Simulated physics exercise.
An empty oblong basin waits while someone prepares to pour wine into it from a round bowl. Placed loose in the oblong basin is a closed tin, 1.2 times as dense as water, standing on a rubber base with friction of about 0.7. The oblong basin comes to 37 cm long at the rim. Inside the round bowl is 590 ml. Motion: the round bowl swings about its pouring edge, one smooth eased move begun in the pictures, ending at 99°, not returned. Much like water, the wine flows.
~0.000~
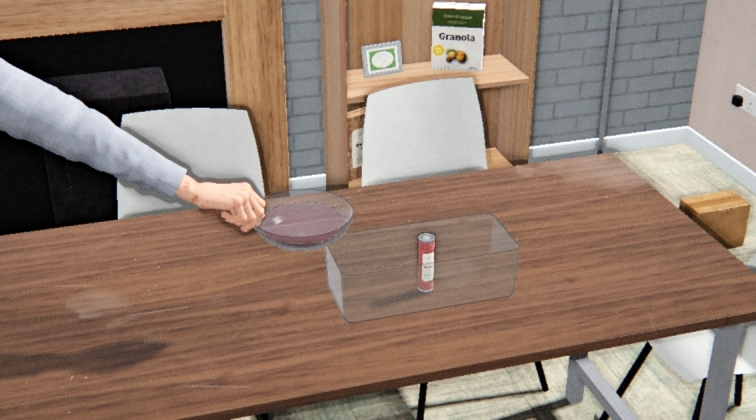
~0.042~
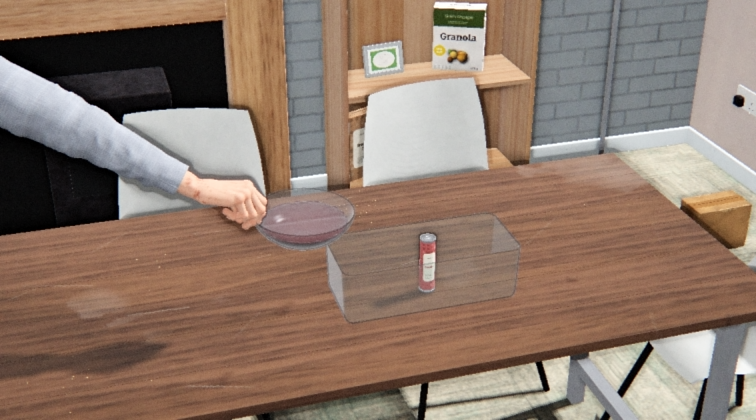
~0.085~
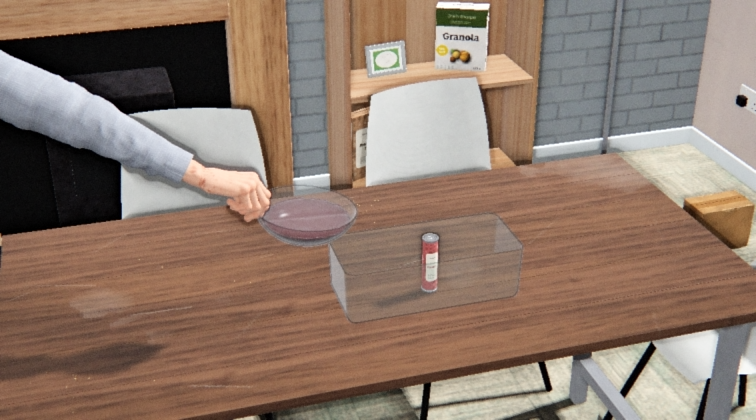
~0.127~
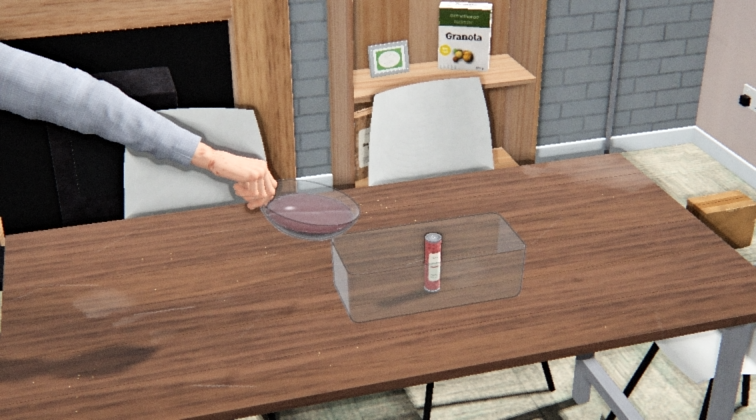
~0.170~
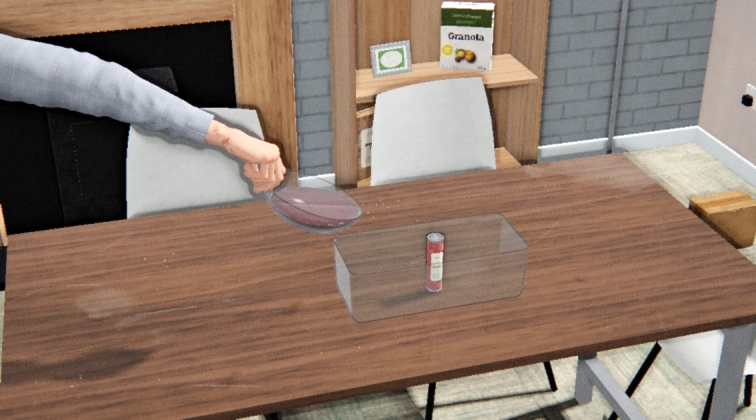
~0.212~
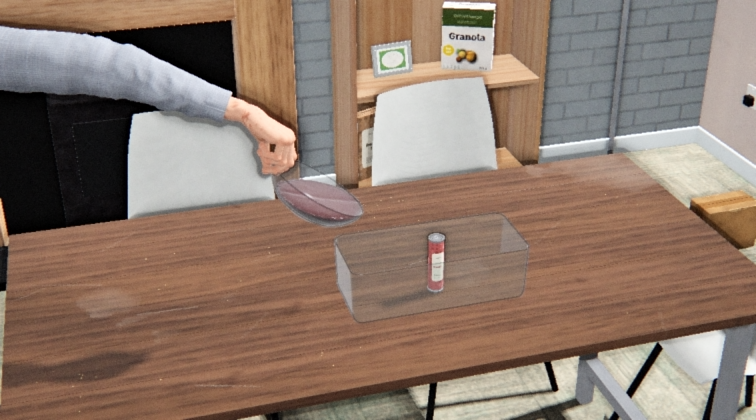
A hand at the end of a grey-blue sleeve, reaching in from the left, steadily tilts a clear round bowl of dark reddish liquid down toward the right, its far side rising. Beside the bowl, on a brown wooden table, a clear oblong basin holds a small red tin with a pale label. The dining room, with white chairs and a granola box on a shelf behind, is seen from slightly above as the view drifts very slightly.
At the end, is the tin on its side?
I expect it will tip over.
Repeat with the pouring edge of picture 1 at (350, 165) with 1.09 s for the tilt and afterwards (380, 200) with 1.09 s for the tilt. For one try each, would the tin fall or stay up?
First it stays on its base; then it stays on its base.
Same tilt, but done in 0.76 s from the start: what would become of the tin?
Result: Tin upright.
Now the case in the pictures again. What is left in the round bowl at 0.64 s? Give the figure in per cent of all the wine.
About 0 per cent.
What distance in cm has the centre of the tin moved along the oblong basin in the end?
10.5 cm.
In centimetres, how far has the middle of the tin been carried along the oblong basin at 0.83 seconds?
About 7 cm.
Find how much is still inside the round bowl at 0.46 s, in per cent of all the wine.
7 %.
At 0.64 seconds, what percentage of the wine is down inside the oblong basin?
100 per cent or thereabouts.
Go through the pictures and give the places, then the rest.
In the first picture, tilt 0°; pouring edge (352, 206); surface from (258, 227) to (345, 215); the oblong basin's rim runs from (333, 257) to (506, 230); the tin's top is at (427, 240).
In the second picture, tilt 1°; pouring edge (353, 206); surface from (259, 226) to (346, 215).
In the third picture, tilt 6°; pouring edge (355, 206); surface from (262, 221) to (349, 212).
In the fourth picture, tilt 13°; pouring edge (358, 206); surface from (266, 213) to (352, 209).
In the fifth picture, tilt 22°; pouring edge (360, 206); surface from (271, 202) to (353, 204).
In the sixth picture, tilt 33°; pouring edge (360, 206); surface from (277, 191) to (348, 198); 1 per cent is over the edge.
Then, 0.46 s in, the tilt is 94° and 7 per cent is still to pour; the tin stands where it began.
Then, 0.64 s in, the tilt is 99° and 0 per cent is still to pour; the tin stands 3 cm from where it began.
Then, 0.83 s in, the tilt is 99° and 0 per cent is still to pour; the tin leans 38°.
Then, 1.04 s in, the tilt is 99° and 0 per cent is still to pour; the tin lies on its side.
Finally, the tin lies on its side.
